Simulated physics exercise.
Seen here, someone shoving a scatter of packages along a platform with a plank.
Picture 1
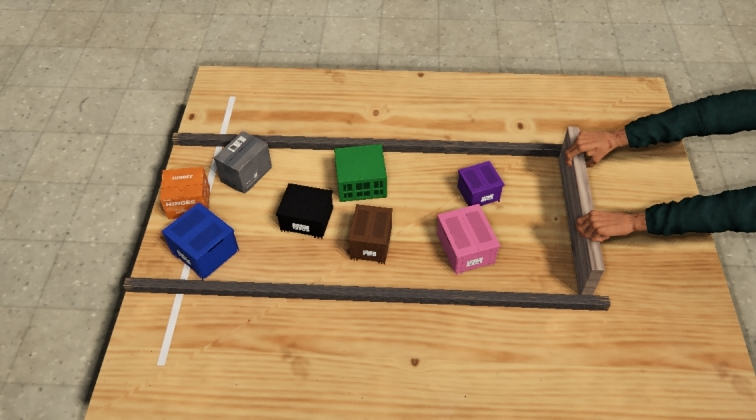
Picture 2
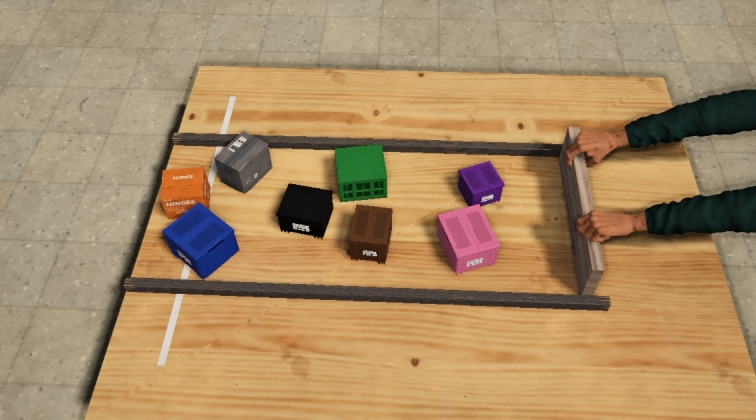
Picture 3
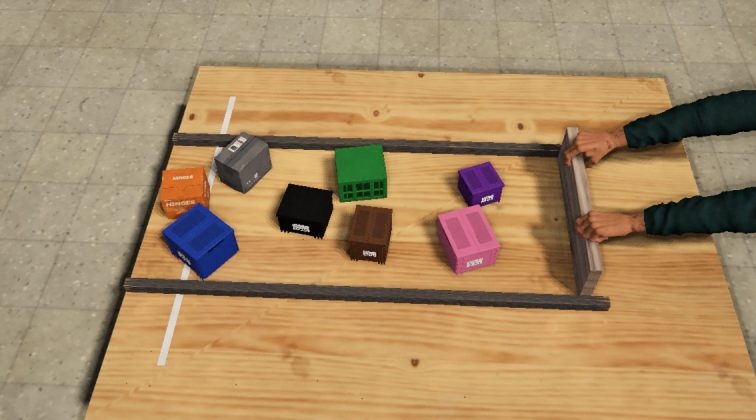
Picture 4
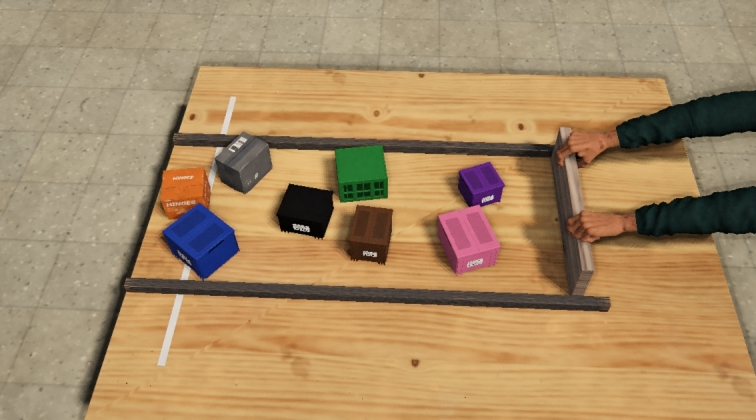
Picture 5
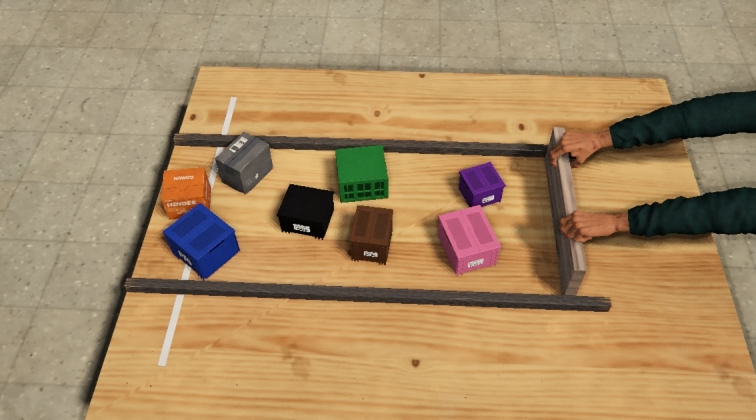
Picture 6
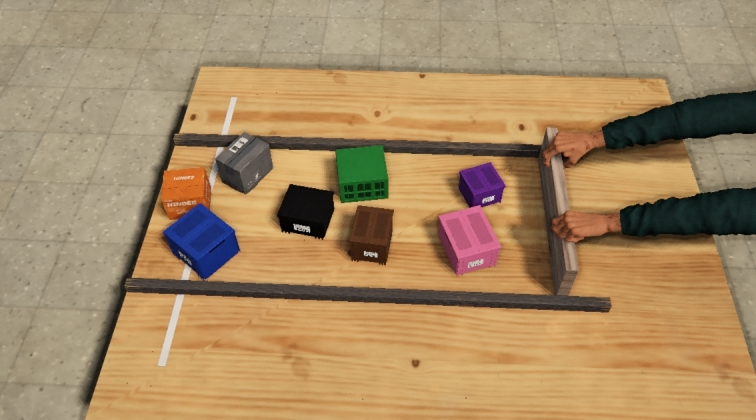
Two hands held a wooden plank upright at the right end of a tabletop track and slid it slightly left, while the colorful boxes scattered between the dark rails stayed where they were.
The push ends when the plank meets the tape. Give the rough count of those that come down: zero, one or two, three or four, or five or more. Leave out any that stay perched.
In the end the number that fall off is five or more.
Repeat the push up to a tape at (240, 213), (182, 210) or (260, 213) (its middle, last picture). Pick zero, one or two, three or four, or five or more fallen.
For each place: Either three or four; 5 or more; one to two.
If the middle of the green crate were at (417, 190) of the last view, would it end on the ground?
The green crate falls.
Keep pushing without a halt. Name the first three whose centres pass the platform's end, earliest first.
They are the orange box, then the blue tote, then the grey parcel.
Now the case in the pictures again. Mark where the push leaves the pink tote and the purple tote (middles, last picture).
The pink tote at (172, 225), the purple tote at (192, 172).
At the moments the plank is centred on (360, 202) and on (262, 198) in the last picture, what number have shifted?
By then 5, and 8.
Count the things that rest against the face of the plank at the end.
That makes 2.
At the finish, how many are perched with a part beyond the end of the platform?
It comes to 0.
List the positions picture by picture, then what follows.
Orange box (186, 193); blue tote (202, 242); grey parcel (244, 163); plank (579, 208); tape (202, 211), in the first picture.
Blue tote (202, 242); plank (579, 208), in the second picture.
Grey parcel (244, 163); purple tote (480, 186), in the third picture.
Orange box (186, 193); green crate (361, 174), in the fourth picture.
Blue tote (203, 242); black tote (307, 212), in the fifth picture.
Orange box (187, 193); blue tote (203, 242); grey parcel (245, 164); plank (556, 209); tape (203, 211), in the sixth picture.
Early on, none off yet; orange box at rest near (187, 193); blue tote at rest near (203, 242); grey parcel at rest near (245, 164).
A while later, none off yet; orange box travelled about its own width near (151, 192); blue tote travelled about its own width near (140, 243); grey parcel travelled about its own width near (178, 157).
Finally, the number that fall off is five or more; lost, brown tote, green crate, black tote, grey parcel, blue tote and orange box.
